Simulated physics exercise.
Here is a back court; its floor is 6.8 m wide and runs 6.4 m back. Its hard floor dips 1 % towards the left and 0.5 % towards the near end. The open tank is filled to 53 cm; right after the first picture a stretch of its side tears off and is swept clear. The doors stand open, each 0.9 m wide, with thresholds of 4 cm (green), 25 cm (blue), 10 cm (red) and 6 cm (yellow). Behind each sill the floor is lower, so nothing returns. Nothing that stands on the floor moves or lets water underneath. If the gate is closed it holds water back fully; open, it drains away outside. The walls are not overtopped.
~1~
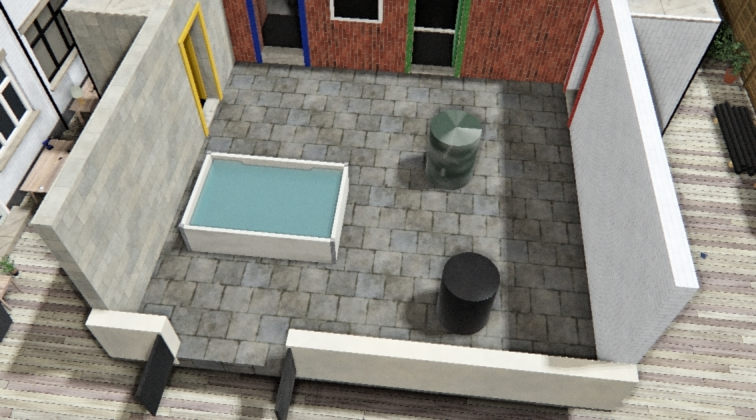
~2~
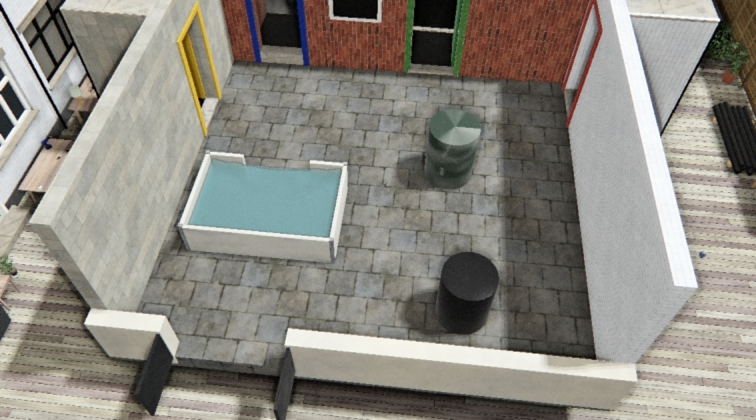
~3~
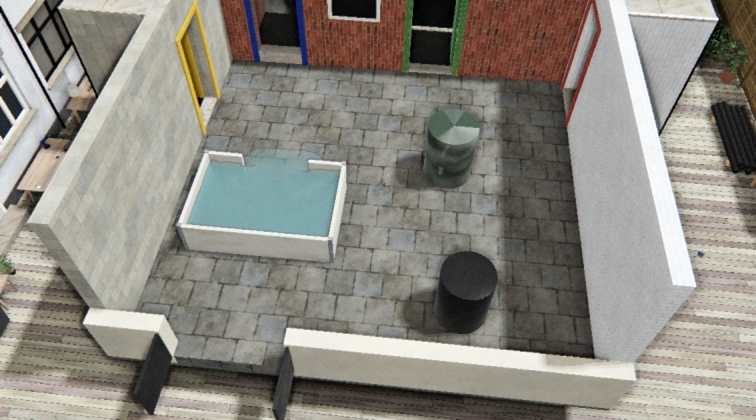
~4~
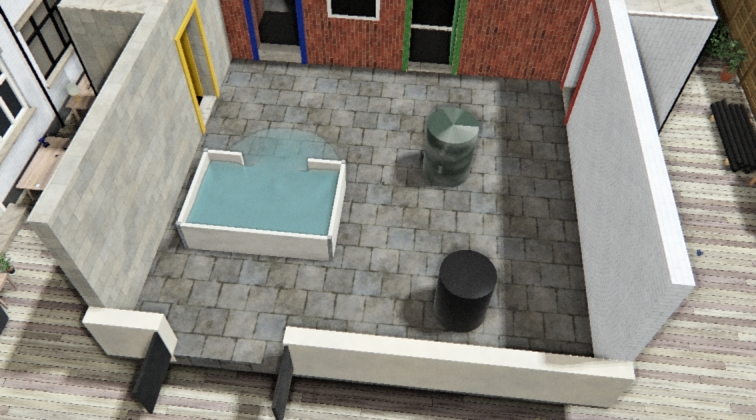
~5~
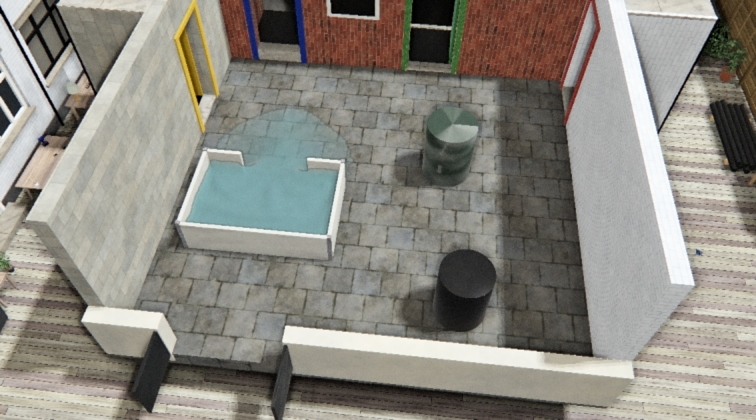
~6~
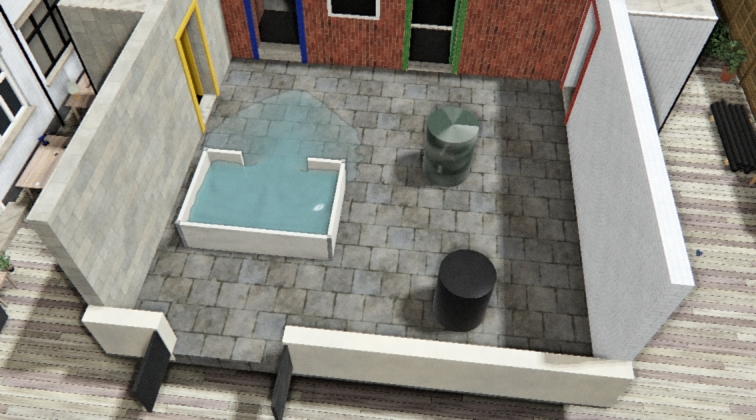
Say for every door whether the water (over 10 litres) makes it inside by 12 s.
Door by door: At the green door it passes the limit; at the blue door it does not reach the limit; at the red door it does not reach the limit; at the yellow door it passes the limit.
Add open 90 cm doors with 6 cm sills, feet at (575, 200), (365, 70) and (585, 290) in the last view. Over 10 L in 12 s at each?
In turn: Under, past it, not over.
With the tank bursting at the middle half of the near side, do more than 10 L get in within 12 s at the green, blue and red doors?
Against that limit: Green not over, blue under, red not over.
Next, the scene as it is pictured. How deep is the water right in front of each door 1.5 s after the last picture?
In cm: Green 7, blue 22, red 0, yellow 10.
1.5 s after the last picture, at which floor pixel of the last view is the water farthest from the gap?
Around (447, 75).
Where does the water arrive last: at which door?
The red one.
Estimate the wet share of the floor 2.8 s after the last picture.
Near 35 per cent is wet.
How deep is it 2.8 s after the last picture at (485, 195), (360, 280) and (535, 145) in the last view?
Roughly 0, 0 and 0 cm, in turn.
Then, 0.7 s after the last picture water covers 25 % of the floor and is deepest (30 cm) near (278, 176); green door not reached, blue door 21 cm at the sill, 0 L in, red door not reached, yellow door 7 cm at the sill, 0 L in.
Then, 1.5 s after the last picture water covers 30 % of the floor and is deepest (32 cm) near (238, 66); green door 7 cm at the sill, 0 L in, blue door 22 cm at the sill, 0 L in, red door not reached, yellow door 10 cm at the sill, 9 L in.
Then, 2.8 s after the last picture water covers 35 % of the floor and is deepest (19 cm) near (261, 104); green door 7 cm at the sill, 10 L in, blue door 16 cm at the sill, 0 L in, red door not reached, yellow door 13 cm at the sill, 25 L in.
Then, 6.3 s after the last picture water covers 60 % of the floor and is deepest (10 cm) near (206, 126); green door 5 cm at the sill, 22 L in, blue door 9 cm at the sill, 1 L in, red door 9 cm at the sill, 0 L in, yellow door 10 cm at the sill, 112 L in.
Then, 11.3 s after the last picture water covers 95 % of the floor and is deepest (8 cm) near (125, 332); green door 4 cm at the sill, 23 L in, blue door 5 cm at the sill, 1 L in, red door 3 cm at the sill, 0 L in, yellow door 6 cm at the sill, 134 L in.
